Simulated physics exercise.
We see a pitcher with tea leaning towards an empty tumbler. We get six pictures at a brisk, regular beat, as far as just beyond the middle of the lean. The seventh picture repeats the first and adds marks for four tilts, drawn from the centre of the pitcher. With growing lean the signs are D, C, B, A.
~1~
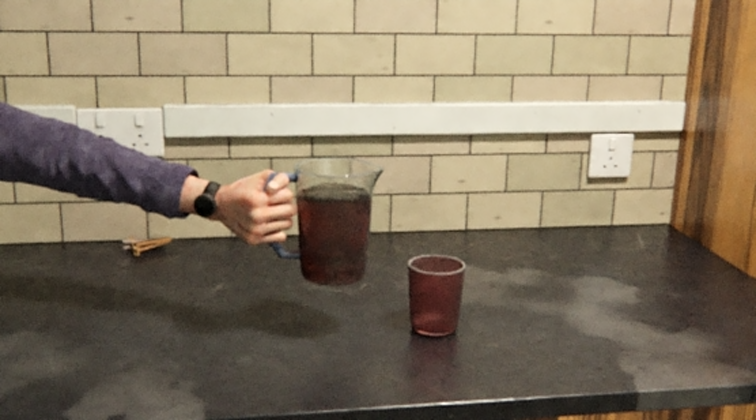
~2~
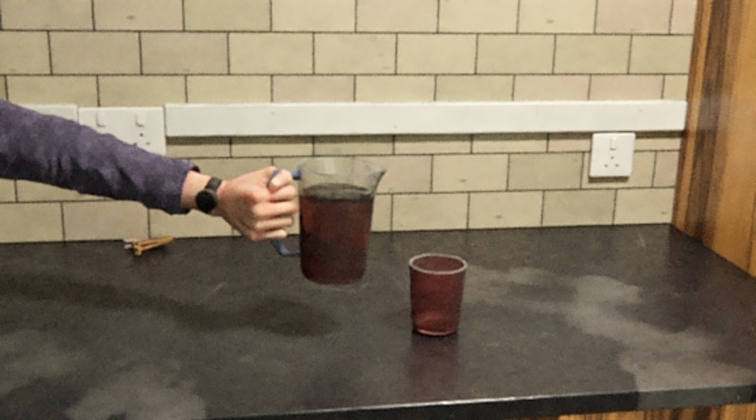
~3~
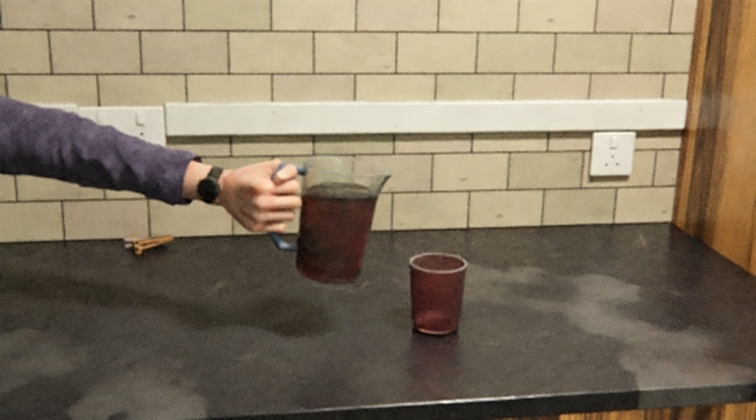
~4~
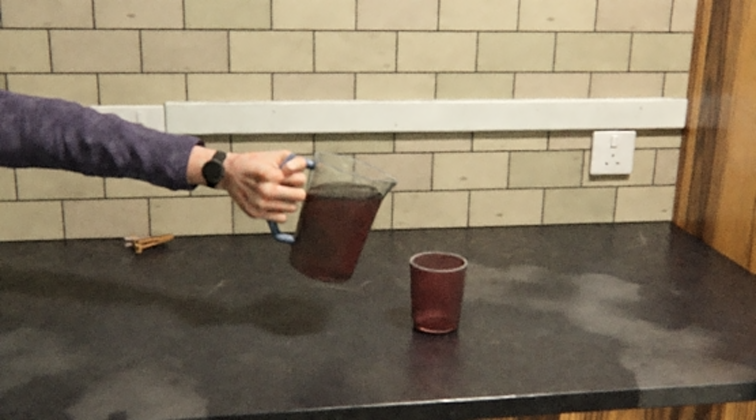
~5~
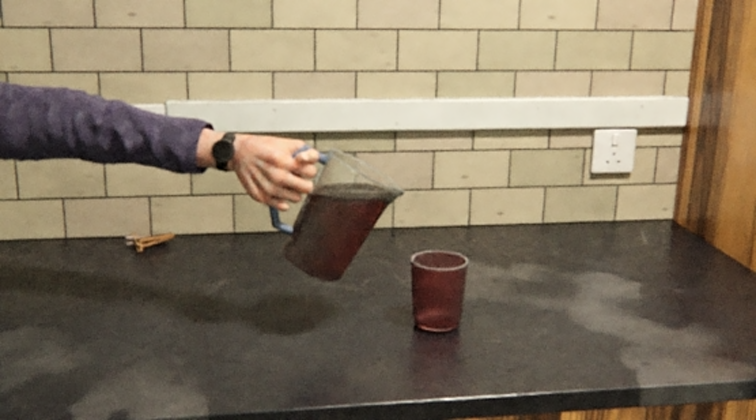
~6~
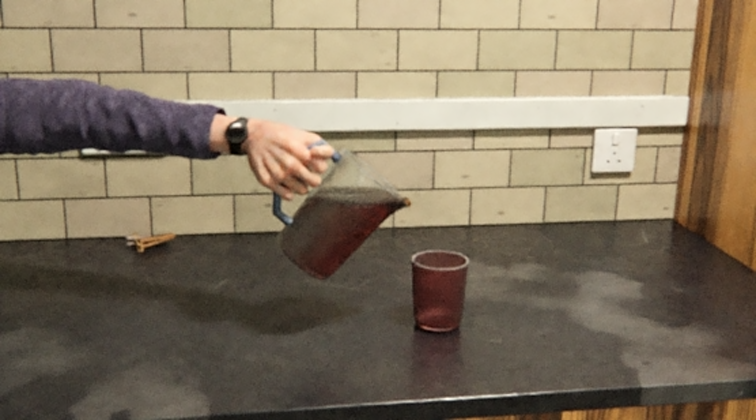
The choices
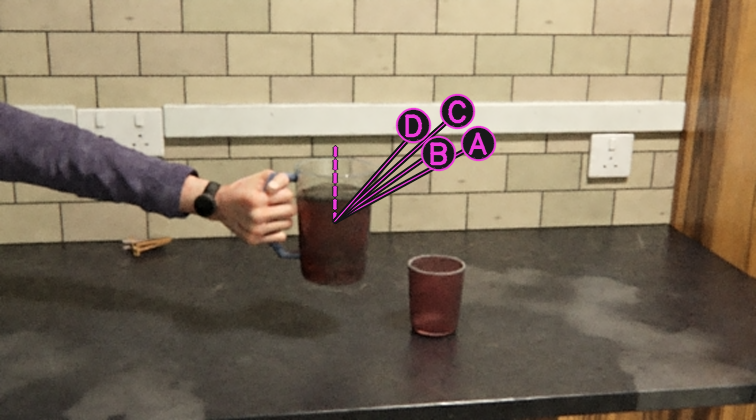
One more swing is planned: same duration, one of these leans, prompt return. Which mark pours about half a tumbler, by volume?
B works best here.
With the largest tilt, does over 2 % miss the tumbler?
No, it does not.
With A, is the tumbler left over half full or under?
Over half.
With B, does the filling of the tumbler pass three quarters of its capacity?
No, it does not.
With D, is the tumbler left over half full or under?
Under.
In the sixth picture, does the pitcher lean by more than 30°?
Yes, it does.
On the marked copy, A at (463, 151); B at (421, 160); C at (444, 123); D at (405, 141).
With A, the tumbler ends with about 70 % of what it can hold.
With B, the tumbler ends with about 47 % of what it can hold.
With C, the tumbler ends with about 28 % of what it can hold.
With D, the tumbler ends with about 14 % of what it can hold.
